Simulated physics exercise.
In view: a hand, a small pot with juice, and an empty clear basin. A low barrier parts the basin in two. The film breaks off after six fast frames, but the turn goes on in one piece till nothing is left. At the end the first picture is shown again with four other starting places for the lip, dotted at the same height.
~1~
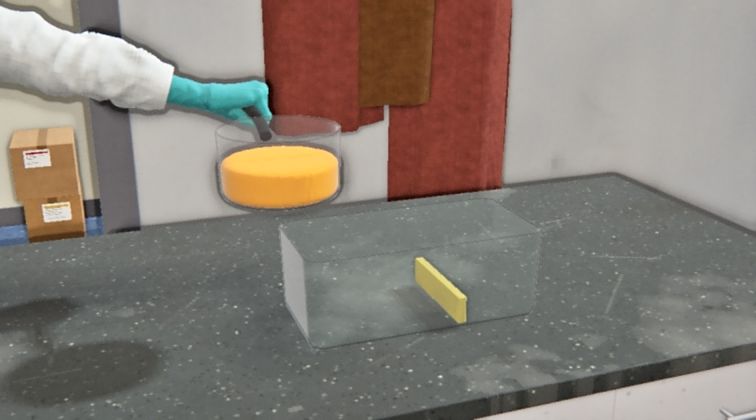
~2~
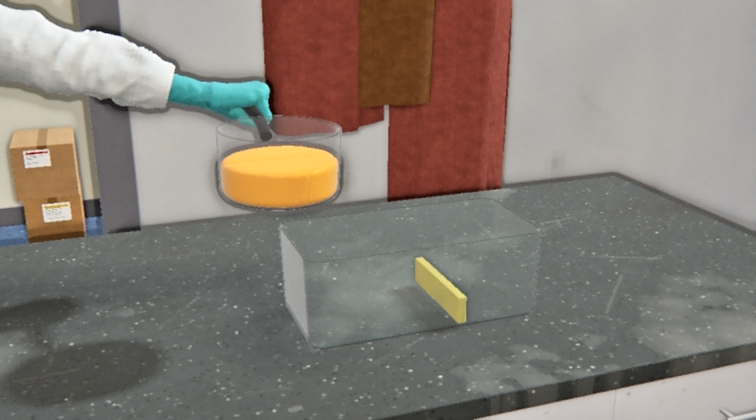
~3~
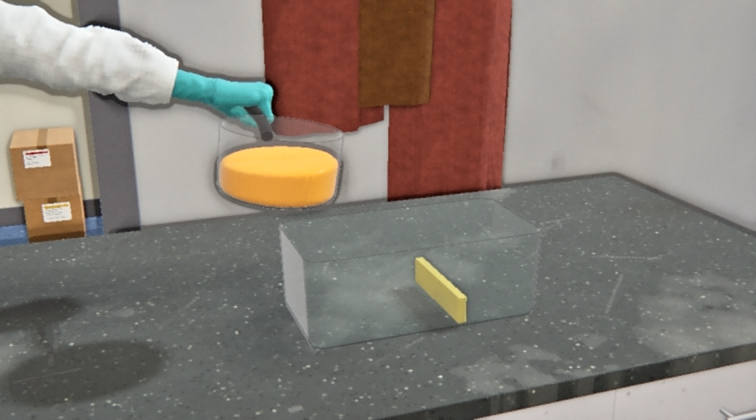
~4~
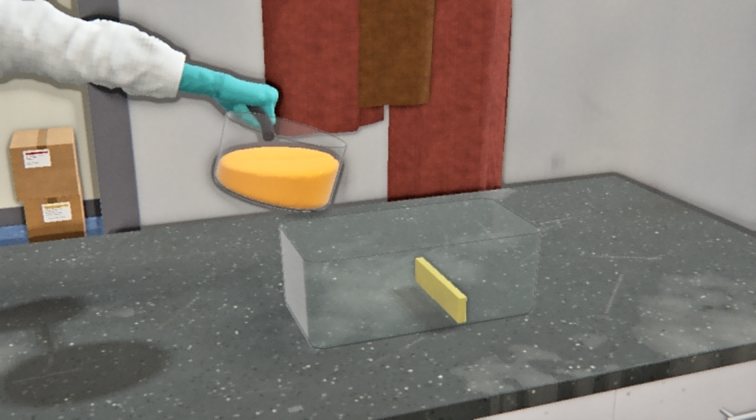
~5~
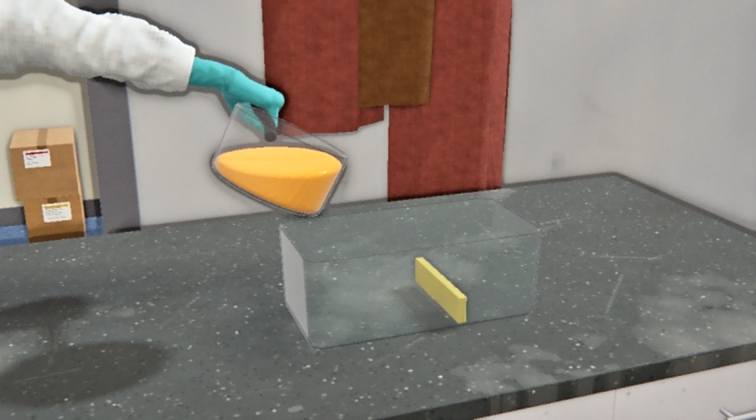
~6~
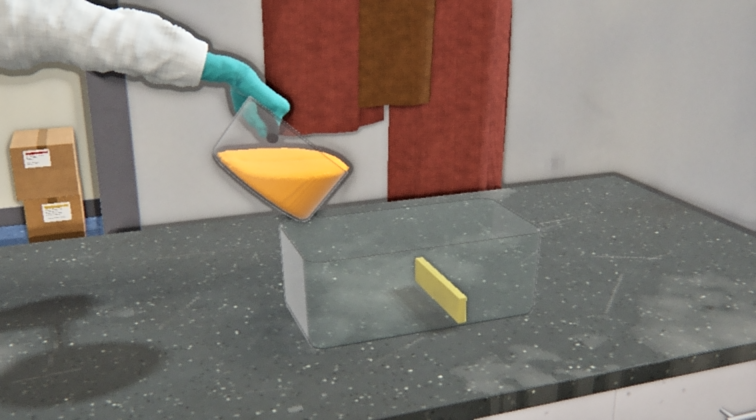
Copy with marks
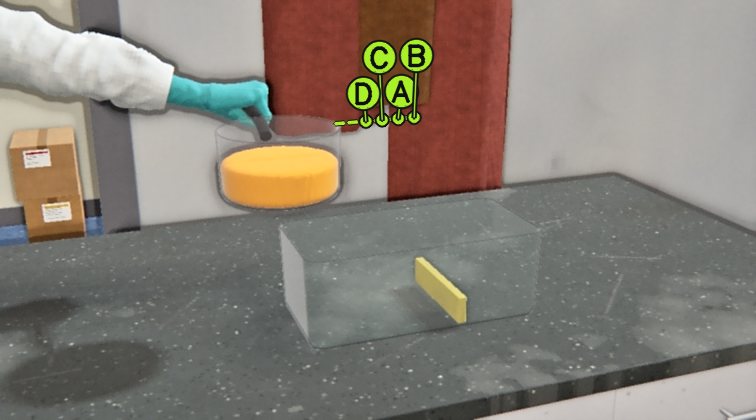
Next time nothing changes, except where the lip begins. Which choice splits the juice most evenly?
The answer is dot B.
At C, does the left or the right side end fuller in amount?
The left one.
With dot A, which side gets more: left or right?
The left side.
On the marked copy, A at (398, 118); B at (414, 117); C at (382, 120); D at (365, 121).
With A, about 75 % ends left of the wall and 24 % right of it.
With B, about 51 % ends left of the wall and 48 % right of it.
With C, about 94 % ends left of the wall and 5 % right of it.
With D, about 91 % ends left of the wall and 8 % right of it.
